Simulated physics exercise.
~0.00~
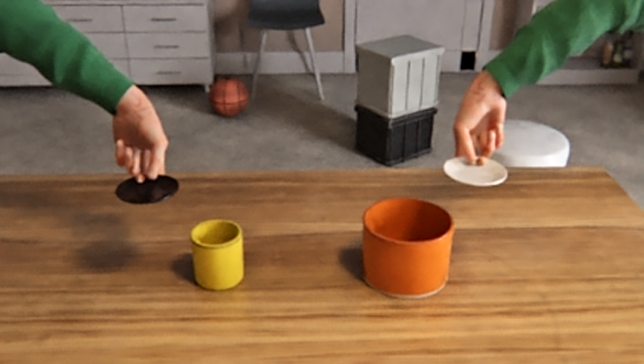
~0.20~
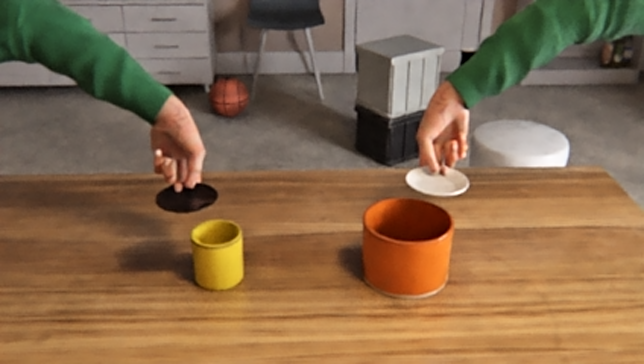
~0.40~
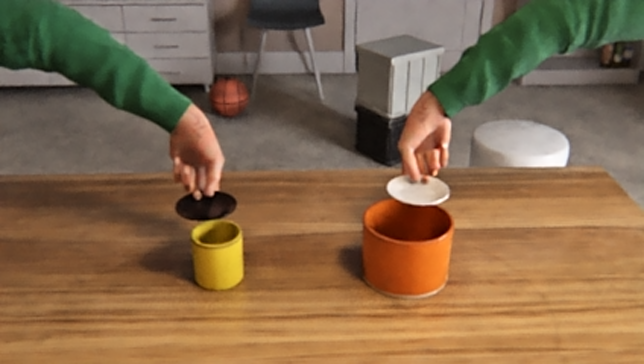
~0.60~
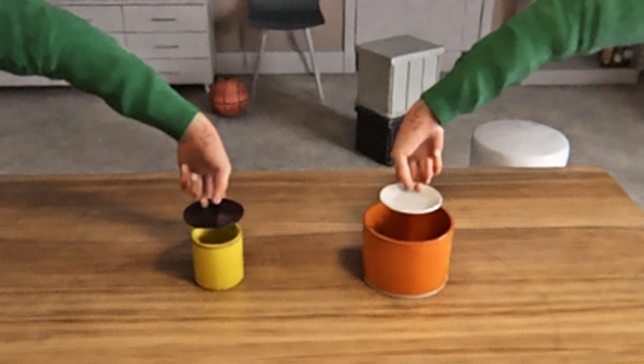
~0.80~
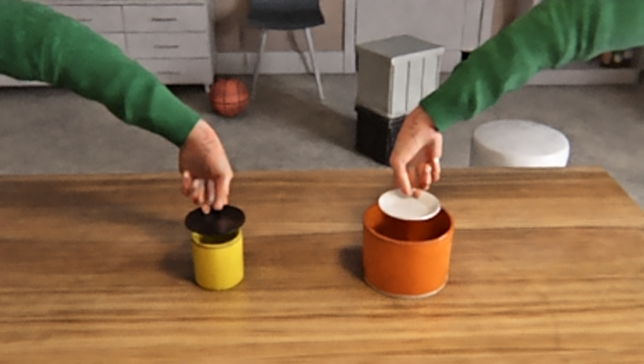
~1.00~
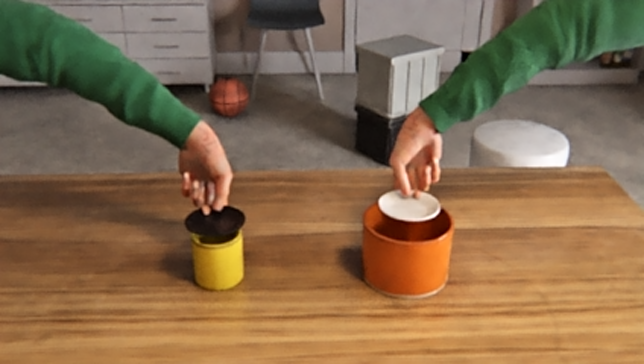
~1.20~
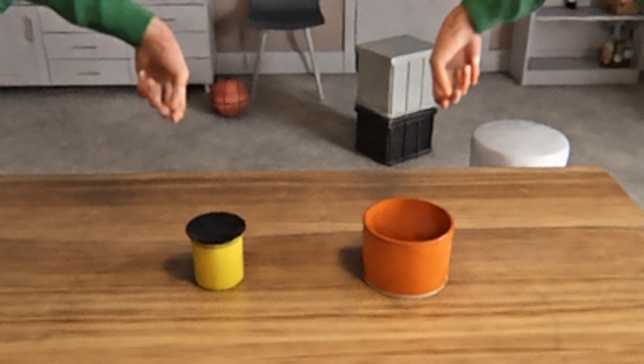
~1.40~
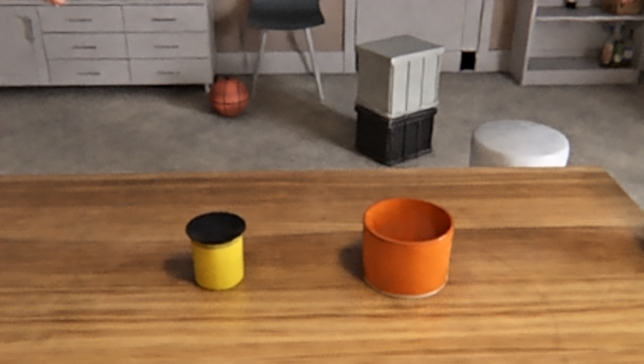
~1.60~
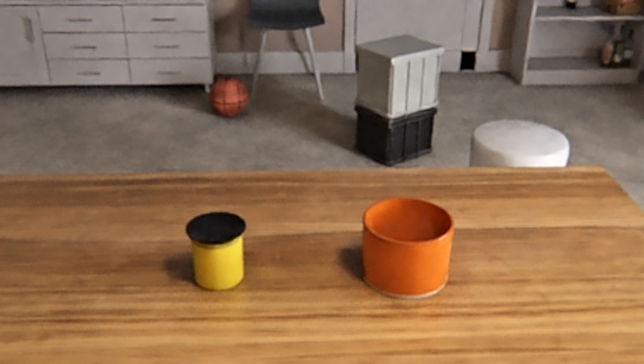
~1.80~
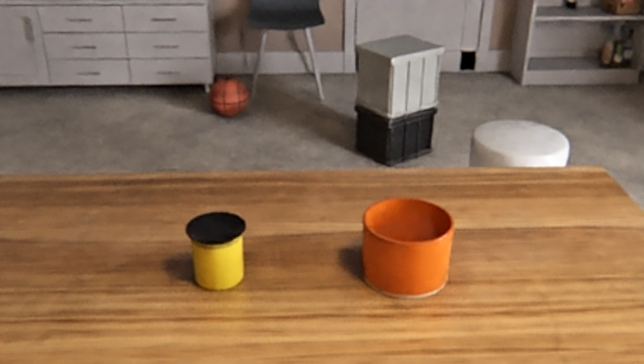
Two hands release round plates; the black one covers the yellow mug, the white drops into the orange jar.
